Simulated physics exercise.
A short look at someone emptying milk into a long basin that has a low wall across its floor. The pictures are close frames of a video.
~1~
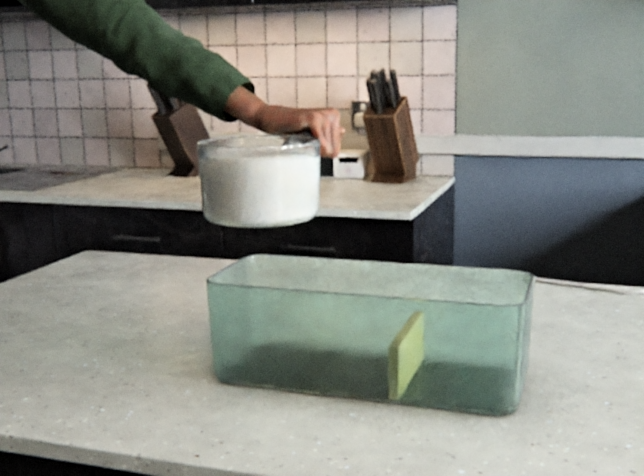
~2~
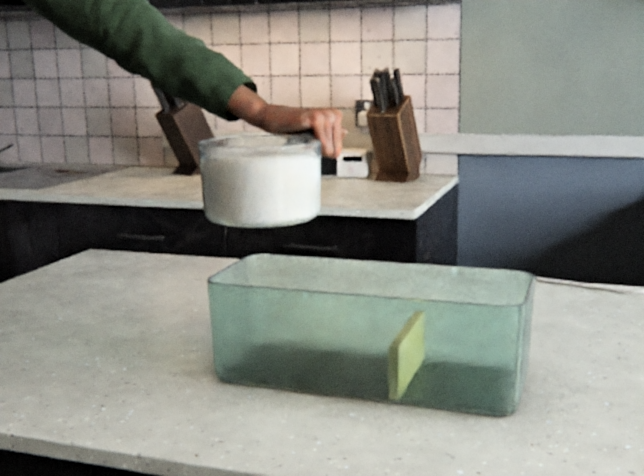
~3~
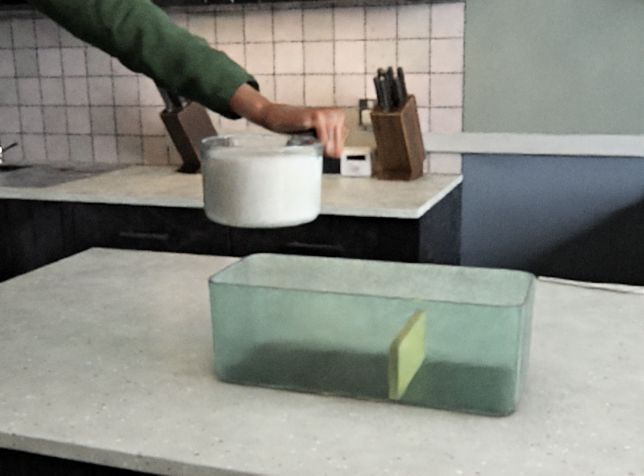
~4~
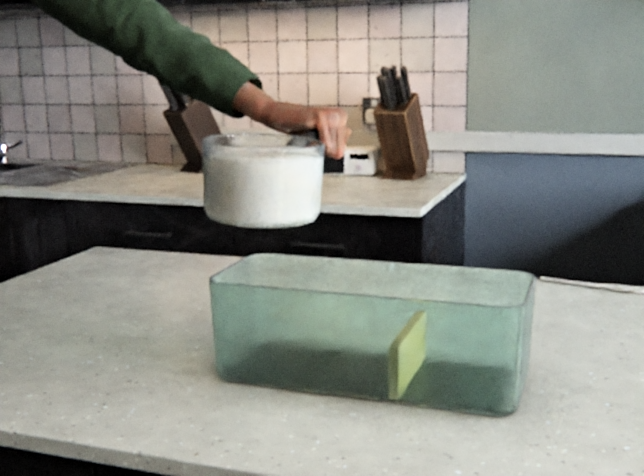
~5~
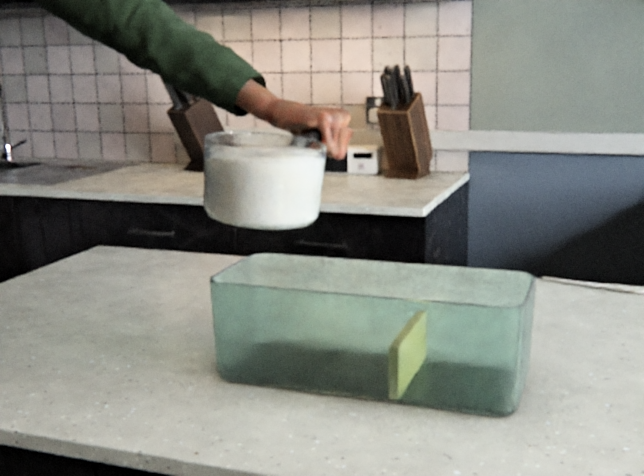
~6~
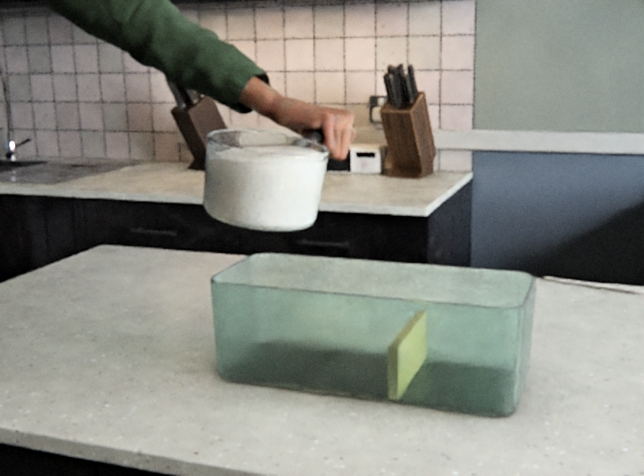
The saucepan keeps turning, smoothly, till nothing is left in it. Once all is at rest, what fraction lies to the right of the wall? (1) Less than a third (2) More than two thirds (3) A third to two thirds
The answer is 1.
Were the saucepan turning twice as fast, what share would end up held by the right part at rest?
Around 5 per cent ends up there.
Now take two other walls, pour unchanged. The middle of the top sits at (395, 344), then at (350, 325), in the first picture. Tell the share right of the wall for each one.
First try: Roughly 30 per cent; second try: 75 per cent.
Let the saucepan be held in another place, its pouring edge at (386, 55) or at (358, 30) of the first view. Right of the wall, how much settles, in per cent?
First try: About 90 %; second try: About 80 %.
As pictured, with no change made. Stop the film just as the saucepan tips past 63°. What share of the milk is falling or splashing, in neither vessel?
That works out near 20 percent.
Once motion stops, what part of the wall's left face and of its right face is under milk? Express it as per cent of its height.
Left part: 60 per cent; right part: 0.
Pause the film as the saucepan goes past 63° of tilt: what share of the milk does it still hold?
Near 60 percent is still in there.
A moment on, the saucepan is tipped part way and 62 per cent is still to pour, 17 is left of the wall and 0 right of it.
Next, the saucepan is tipped right over and 11 per cent is still to pour, 82 is left of the wall and 1 right of it.
Then the saucepan is tipped right over and 0 per cent is still to pour, 98 is left of the wall and 2 right of it.
Later the saucepan is tipped right over and 0 per cent is still to pour, 98 is left of the wall and 2 right of it.
Finally, 98 per cent lies left of the wall, 2 right of it and 0 outside.
